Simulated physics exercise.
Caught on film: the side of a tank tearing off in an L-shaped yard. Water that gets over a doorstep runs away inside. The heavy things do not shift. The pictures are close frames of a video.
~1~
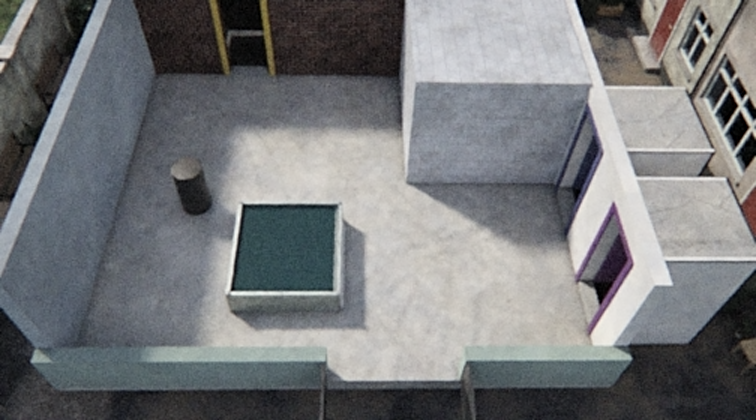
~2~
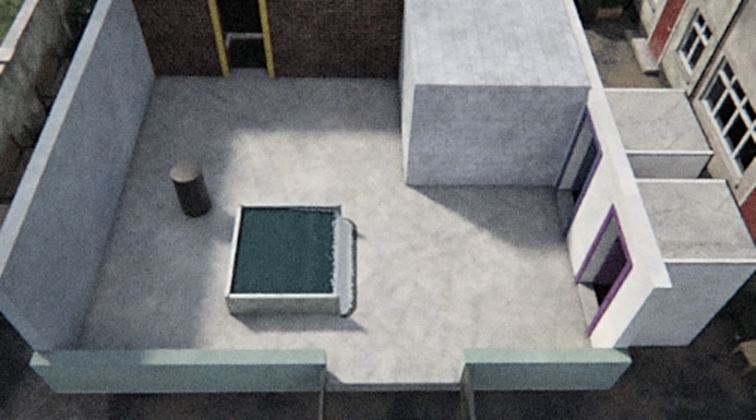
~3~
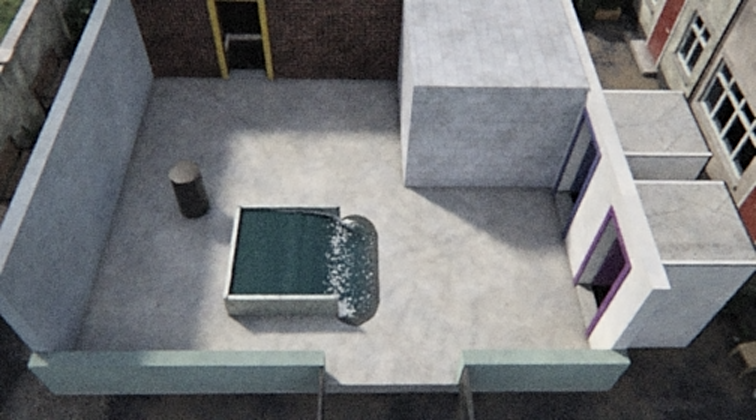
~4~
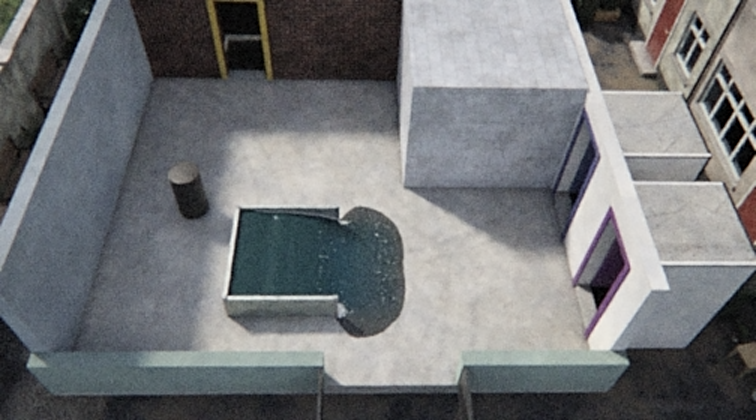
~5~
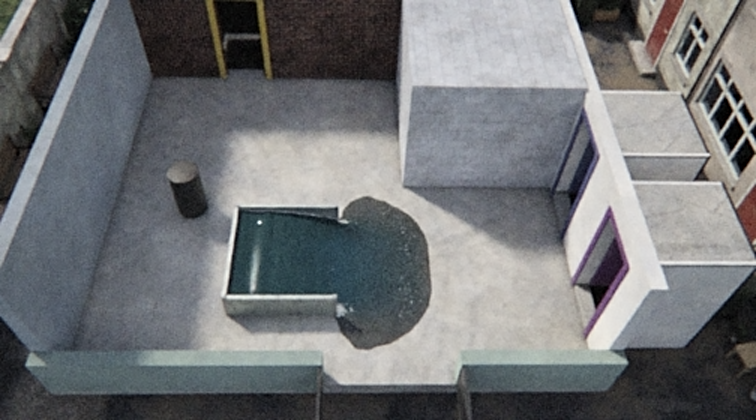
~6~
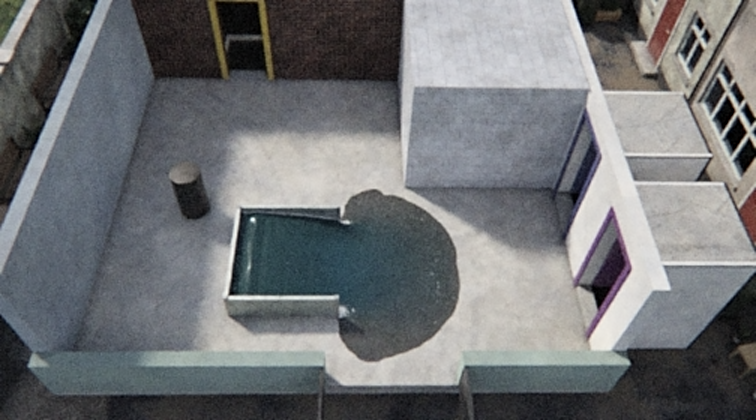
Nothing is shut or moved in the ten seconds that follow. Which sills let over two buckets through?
One by one: The yellow door admits no more than that; the blue door admits no more than that; the purple door lets in a lot.
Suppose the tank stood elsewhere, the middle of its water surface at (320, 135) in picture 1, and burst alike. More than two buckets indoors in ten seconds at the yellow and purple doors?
My reading: Yellow door holds, purple door takes less.
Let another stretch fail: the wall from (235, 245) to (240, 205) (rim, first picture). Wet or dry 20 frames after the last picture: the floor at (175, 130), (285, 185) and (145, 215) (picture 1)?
As listed: Covered, free of water, under water.
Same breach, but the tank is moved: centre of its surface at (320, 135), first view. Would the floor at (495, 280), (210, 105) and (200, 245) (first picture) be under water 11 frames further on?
As listed: Flooded, clear, free of water.
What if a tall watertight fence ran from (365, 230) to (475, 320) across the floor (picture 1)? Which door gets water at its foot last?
Last comes the door marked yellow.
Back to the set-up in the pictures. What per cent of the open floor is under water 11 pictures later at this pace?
Near 35 in a hundred.
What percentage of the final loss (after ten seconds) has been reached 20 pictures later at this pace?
Near 30 in a hundred.
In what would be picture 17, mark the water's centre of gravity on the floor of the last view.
Close to (403, 267).
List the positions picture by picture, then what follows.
Still water in the tank at (287, 248), in the first frame.
The front is at (347, 313), out from the gap at (337, 260), in the second frame.
Water pours out at (336, 262) and has run to (359, 320), in the third frame.
Water pours out at (335, 264) and has run to (380, 217), in the fourth frame.
The front is at (415, 227), out from the gap at (335, 263), in the fifth frame.
The front is at (452, 299), out from the gap at (337, 264), in the sixth frame.
A moment on, water covers 25 % of the floor; the yellow door not reached, the blue door not reached, the purple door not reached.
Next, water covers 35 % of the floor; the yellow door not reached, the blue door wet at the sill, nothing in, the purple door under two buckets in.
Then, water covers 35 % of the floor; the yellow door not reached, the blue door under two buckets in, the purple door over two buckets in.
Later, water covers 30 % of the floor; the yellow door not reached, the blue door under two buckets in, the purple door far over two buckets in.
In the end, water covers 55 % of the floor; the yellow door not reached, the blue door under two buckets in, the purple door far over two buckets in.
